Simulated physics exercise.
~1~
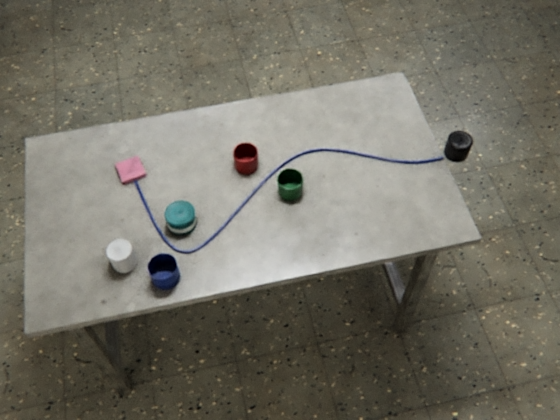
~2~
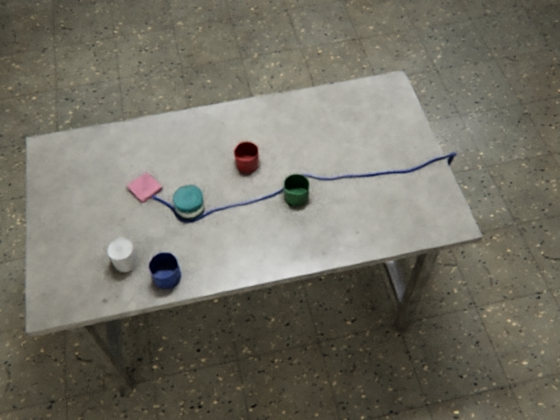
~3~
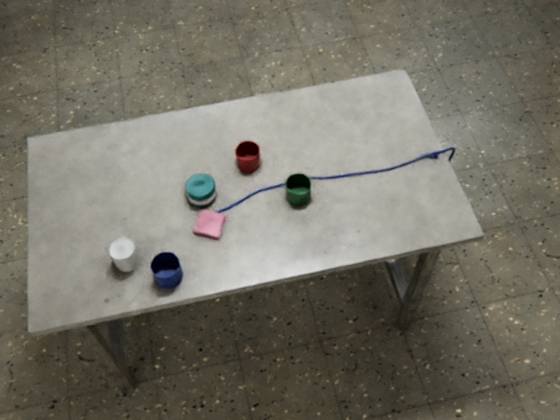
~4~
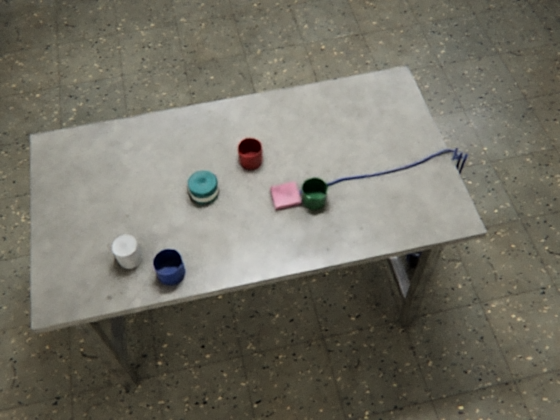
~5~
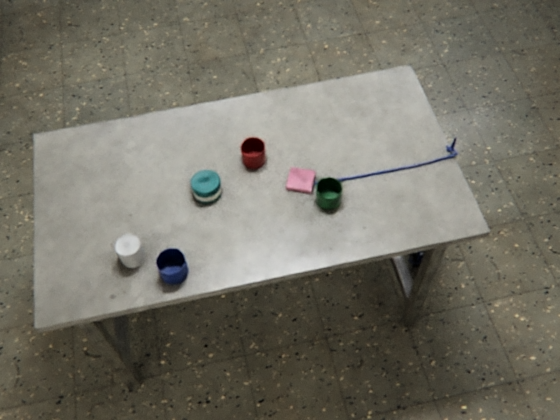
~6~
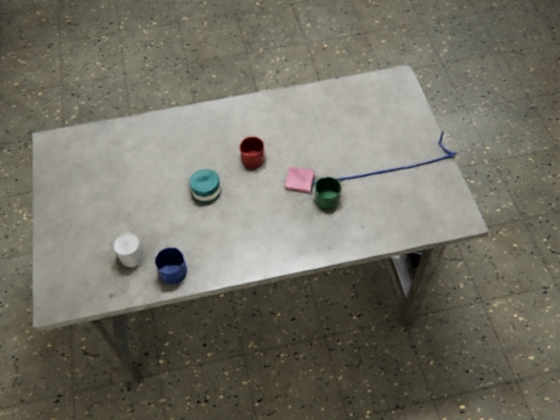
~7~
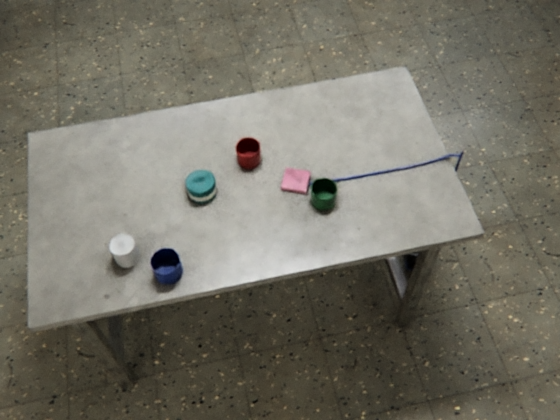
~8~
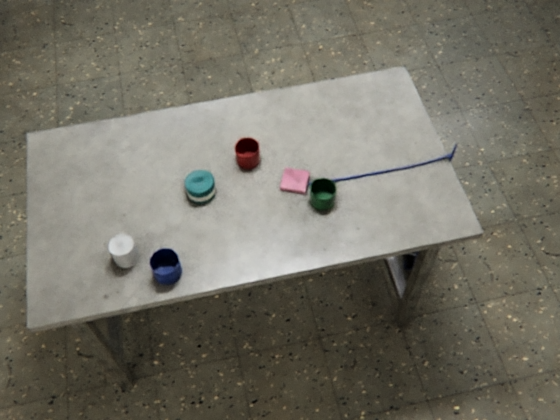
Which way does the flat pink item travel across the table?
It moves to the right, following the blue cable toward the side where the black object goes over the edge.
